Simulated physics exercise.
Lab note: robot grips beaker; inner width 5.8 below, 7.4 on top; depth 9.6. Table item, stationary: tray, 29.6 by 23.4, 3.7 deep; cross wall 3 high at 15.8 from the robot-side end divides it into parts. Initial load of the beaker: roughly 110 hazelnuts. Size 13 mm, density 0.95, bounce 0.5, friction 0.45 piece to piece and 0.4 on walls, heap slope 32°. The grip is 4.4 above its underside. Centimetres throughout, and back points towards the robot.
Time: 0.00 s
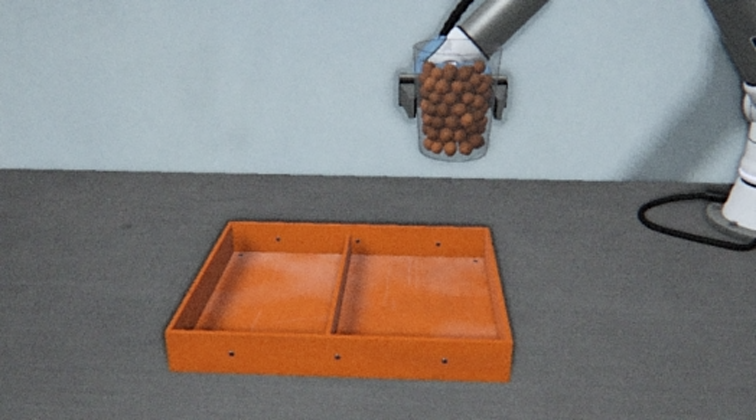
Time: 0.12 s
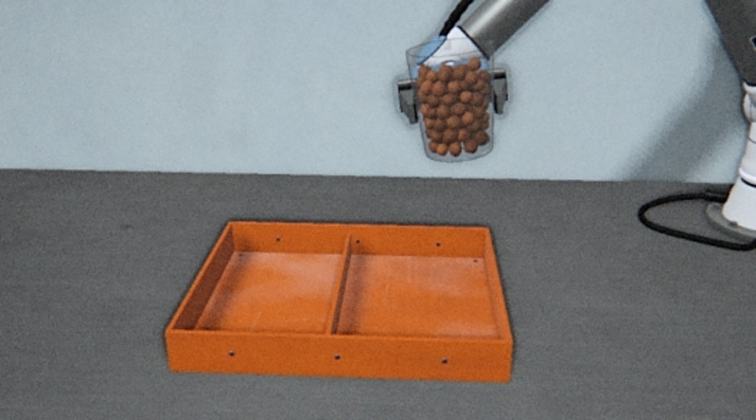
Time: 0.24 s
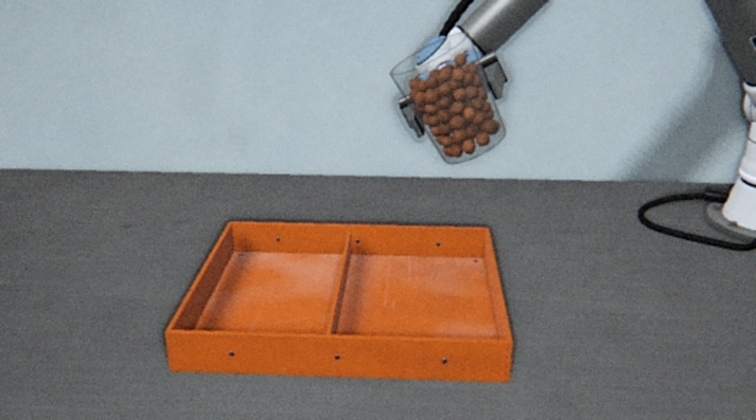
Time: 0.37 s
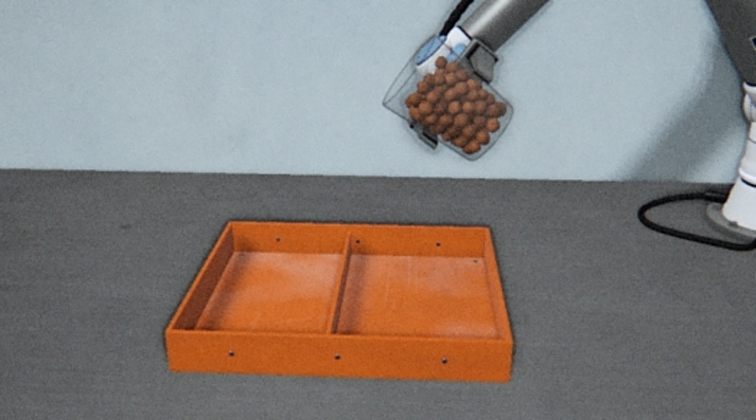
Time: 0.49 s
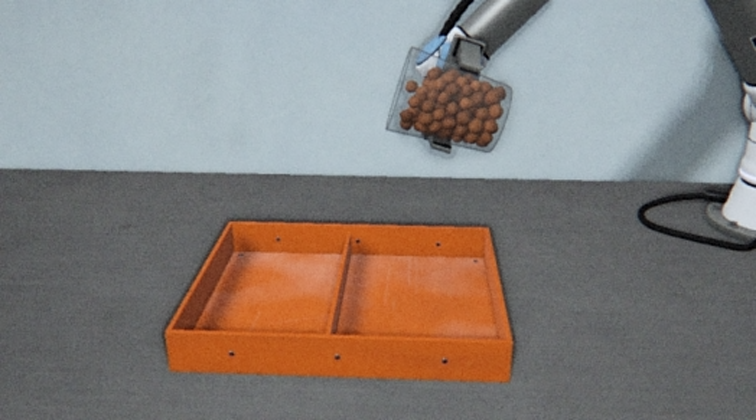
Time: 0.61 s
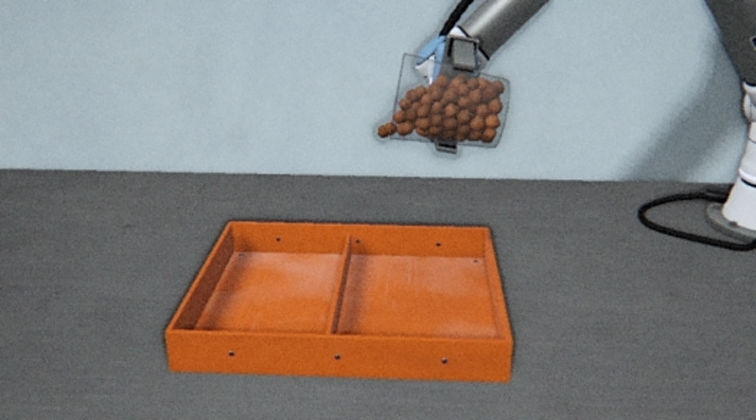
The video shows a robot arm gripping a clear beaker of round brown hazelnuts above an orange tray divided into two compartments, gradually tilting it leftward from upright until it lies nearly sideways, the nuts shifting toward its rim.
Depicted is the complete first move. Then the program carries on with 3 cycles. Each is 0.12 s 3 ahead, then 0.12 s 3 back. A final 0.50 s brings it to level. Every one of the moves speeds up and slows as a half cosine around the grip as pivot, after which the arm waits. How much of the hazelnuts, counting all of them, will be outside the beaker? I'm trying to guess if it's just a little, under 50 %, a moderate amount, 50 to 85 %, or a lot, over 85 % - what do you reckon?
I reckon a moderate amount.
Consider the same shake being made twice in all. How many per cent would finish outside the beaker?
60 %.
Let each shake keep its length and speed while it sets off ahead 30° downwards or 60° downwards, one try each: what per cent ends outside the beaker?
Near 50 and 25 percent respectively.
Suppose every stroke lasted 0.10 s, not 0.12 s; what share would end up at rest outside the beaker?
Estimate for that case: 65 %.
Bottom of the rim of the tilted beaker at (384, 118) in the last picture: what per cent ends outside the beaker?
35 %.
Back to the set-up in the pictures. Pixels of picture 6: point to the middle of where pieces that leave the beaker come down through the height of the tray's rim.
(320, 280).
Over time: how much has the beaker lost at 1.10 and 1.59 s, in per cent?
The share out is 50 per cent at the earlier time and 70 per cent at the later one.
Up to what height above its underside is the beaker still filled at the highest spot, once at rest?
Around 4.5 cm above the underside.
After 1.10 s, tilted 81° forward, highest piece 22 above the table; 56 in the beaker, 26 in the far-side part, 13 in the robot-side part, 18 in flight or on a rim.
After 1.59 s, tilted 39° forward, highest piece 24 above the table; 44 in the far-side part, 36 in the beaker, 31 in the robot-side part, 1 on the table or floor, 1 in flight or on a rim.
After 2.03 s, level, highest piece 21 above the table; 44 in the far-side part, 36 in the beaker, 32 in the robot-side part, 1 on the table or floor.
After 3.08 s, level, highest piece 21 above the table; 44 in the far-side part, 36 in the beaker, 32 in the robot-side part, 1 on the table or floor.
In the end, 44 in the far-side part, 36 in the beaker, 32 in the robot-side part, 1 on the table or floor. That is 68 % outside the beaker.
